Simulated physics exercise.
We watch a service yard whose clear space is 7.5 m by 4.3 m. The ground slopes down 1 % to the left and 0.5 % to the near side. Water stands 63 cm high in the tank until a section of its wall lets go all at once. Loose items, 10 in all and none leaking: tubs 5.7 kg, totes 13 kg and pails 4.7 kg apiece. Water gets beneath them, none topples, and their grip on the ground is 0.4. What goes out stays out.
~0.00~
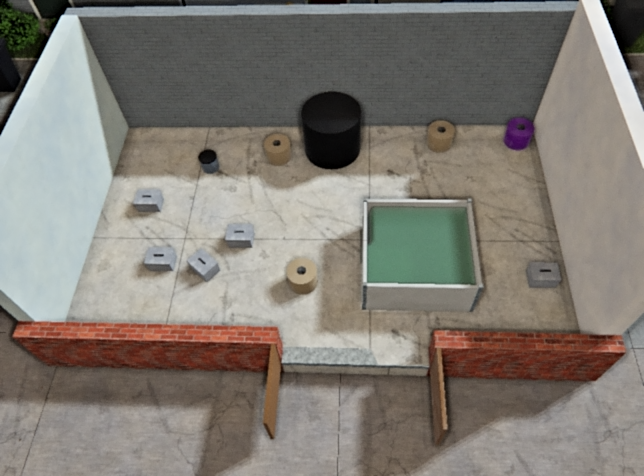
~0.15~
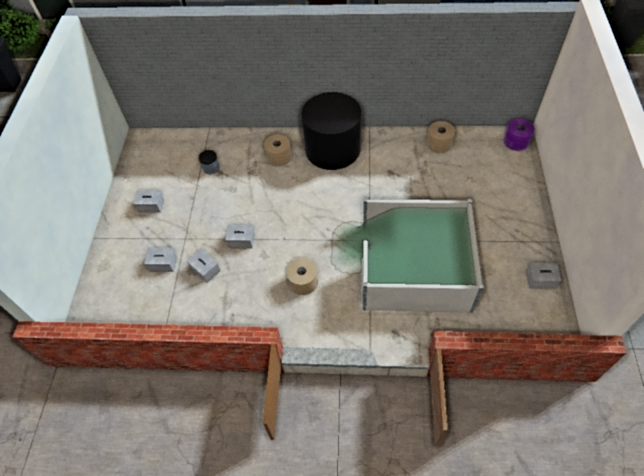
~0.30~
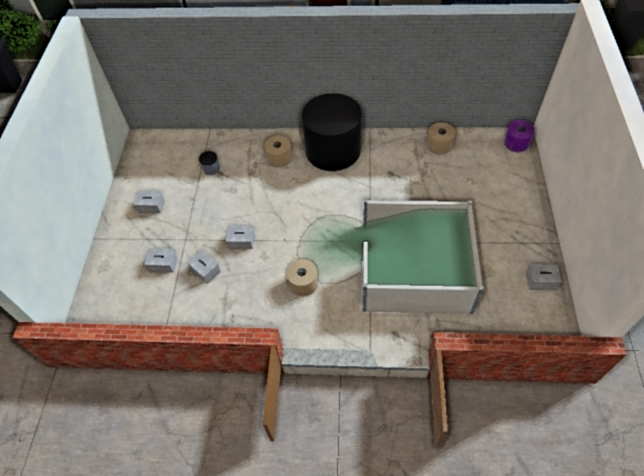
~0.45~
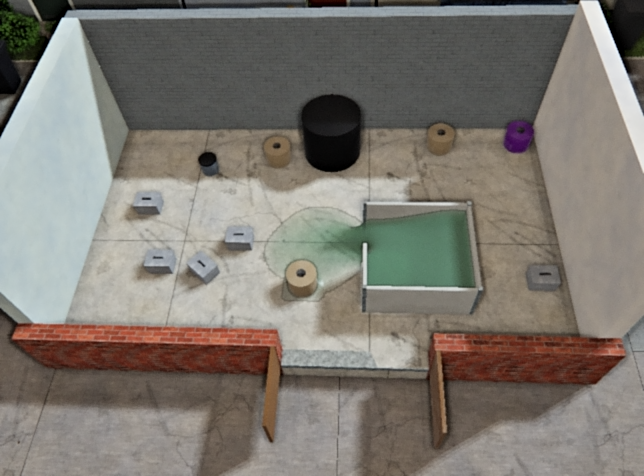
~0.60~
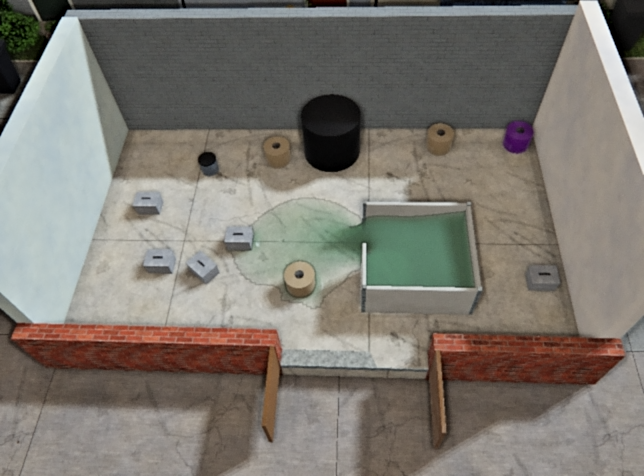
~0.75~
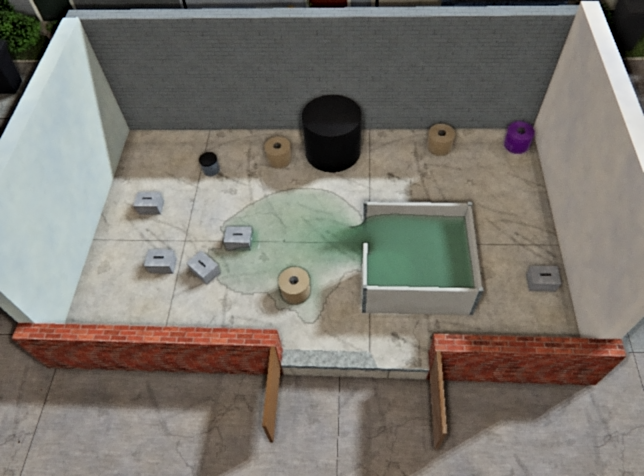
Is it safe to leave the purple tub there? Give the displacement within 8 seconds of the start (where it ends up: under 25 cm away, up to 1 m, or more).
The purple tub stays put.
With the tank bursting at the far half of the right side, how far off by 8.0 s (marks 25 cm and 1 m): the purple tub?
In that case the purple tub gets carried off.
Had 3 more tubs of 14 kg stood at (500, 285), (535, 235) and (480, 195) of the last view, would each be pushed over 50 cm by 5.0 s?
In that order: Less, short of it, under.
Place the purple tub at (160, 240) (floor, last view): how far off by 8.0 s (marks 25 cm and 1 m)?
It slides a little.
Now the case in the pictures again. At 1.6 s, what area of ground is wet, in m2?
About 14 m2.
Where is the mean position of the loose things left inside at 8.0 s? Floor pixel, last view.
At about (252, 212).
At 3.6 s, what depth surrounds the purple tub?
About 0 cm.
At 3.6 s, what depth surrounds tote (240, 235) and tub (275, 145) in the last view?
Roughly 10 and 5 cm.
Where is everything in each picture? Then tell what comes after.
The first picture shows the purple tub at (521, 127), on the bottom; water covers 2.0 m2; 0 of 10 have shifted.
The second picture shows the purple tub at (521, 128), on the bottom; water covers 2.5 m2; 0 of 10 have shifted.
The third picture shows the purple tub at (522, 129) rests on the ground; 3.1 m2 under water; 0 of 10 have shifted.
The fourth picture shows the purple tub at (521, 130) rests on the ground; 3.9 m2 under water; 0 of 10 have shifted.
The fifth picture shows the purple tub at (520, 130), on the bottom; water covers 4.8 m2; 0 of 10 have shifted.
The sixth picture shows the purple tub at (521, 131), on the bottom; 6.0 m2 under water; 1 of 10 have shifted.
After 1.6 s the purple tub is near (521, 131), 0.0 m from its start, aground; 0 of 10 are out; 0 afloat.
After 3.6 s the purple tub is near (521, 131), 0.0 m from its start, aground; 0 of 10 are out; 5 afloat.
After 5.6 s the purple tub is near (521, 131), 0.0 m from its start, aground; 0 of 10 are out; 4 afloat.
After 8.0 s the purple tub is near (521, 131), 0.0 m from its start, aground; 0 of 10 are out; 3 afloat.
